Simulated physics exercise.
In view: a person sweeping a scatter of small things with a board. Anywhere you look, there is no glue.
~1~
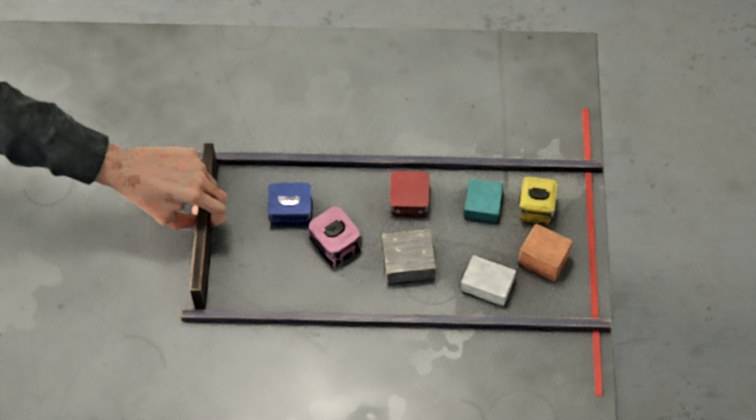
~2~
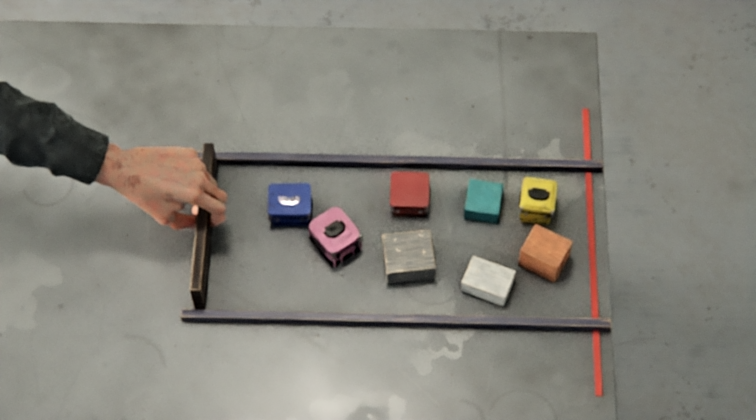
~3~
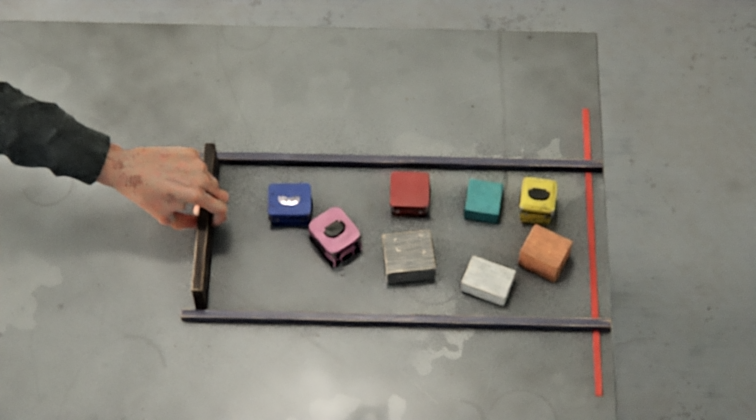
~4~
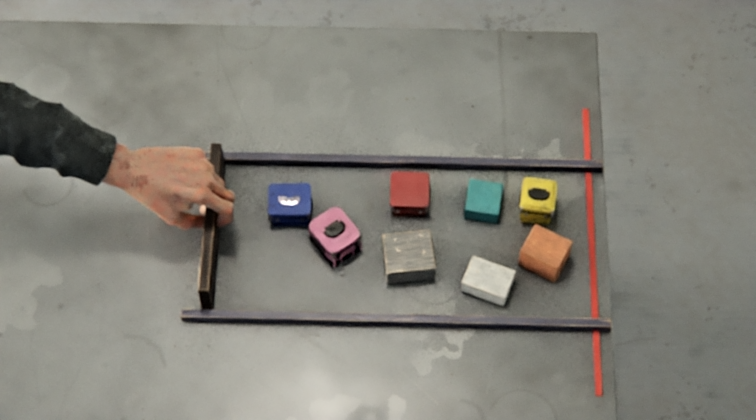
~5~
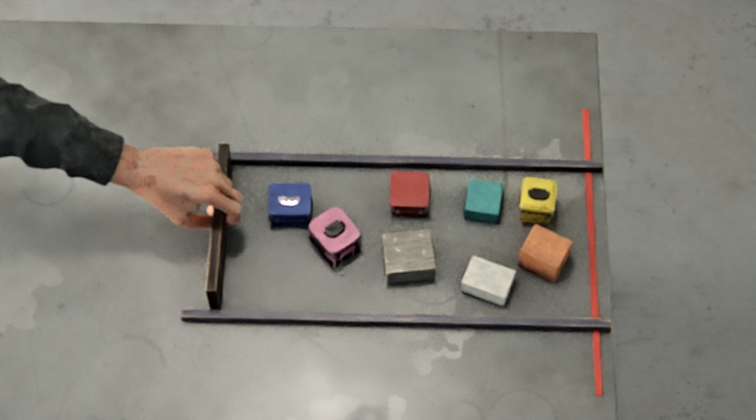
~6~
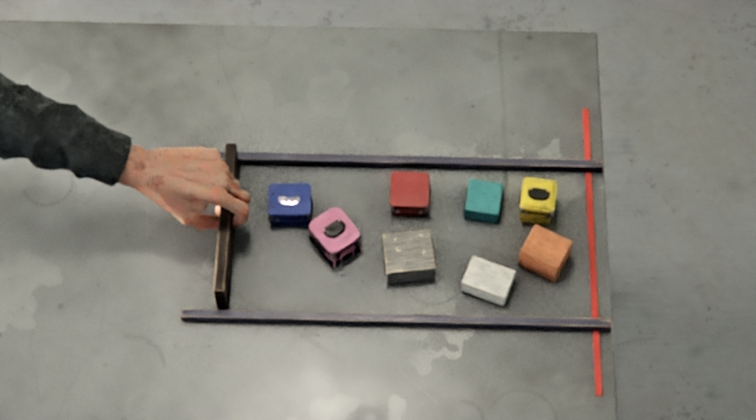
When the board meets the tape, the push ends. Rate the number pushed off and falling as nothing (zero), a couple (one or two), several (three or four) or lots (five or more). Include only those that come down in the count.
It is lots.
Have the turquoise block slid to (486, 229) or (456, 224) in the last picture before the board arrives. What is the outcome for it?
First spot, it is pushed off; second spot, it is pushed off.
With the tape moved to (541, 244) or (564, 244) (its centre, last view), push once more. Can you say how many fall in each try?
In the first try the count is 4, and in the second it is 6.
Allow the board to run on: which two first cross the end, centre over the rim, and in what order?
The order is the yellow case, then the orange block.
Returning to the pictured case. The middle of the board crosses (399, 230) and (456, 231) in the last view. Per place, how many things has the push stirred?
I make it 6 at the first spot and 8 at the other.
Soon after, none off yet; orange block at rest near (545, 253); yellow case at rest near (537, 201); white block at rest near (491, 282).
In the end, the number that fall off is five or more; gone, blue case, pink case, red case, grey block, turquoise block, white block, yellow case and orange block.
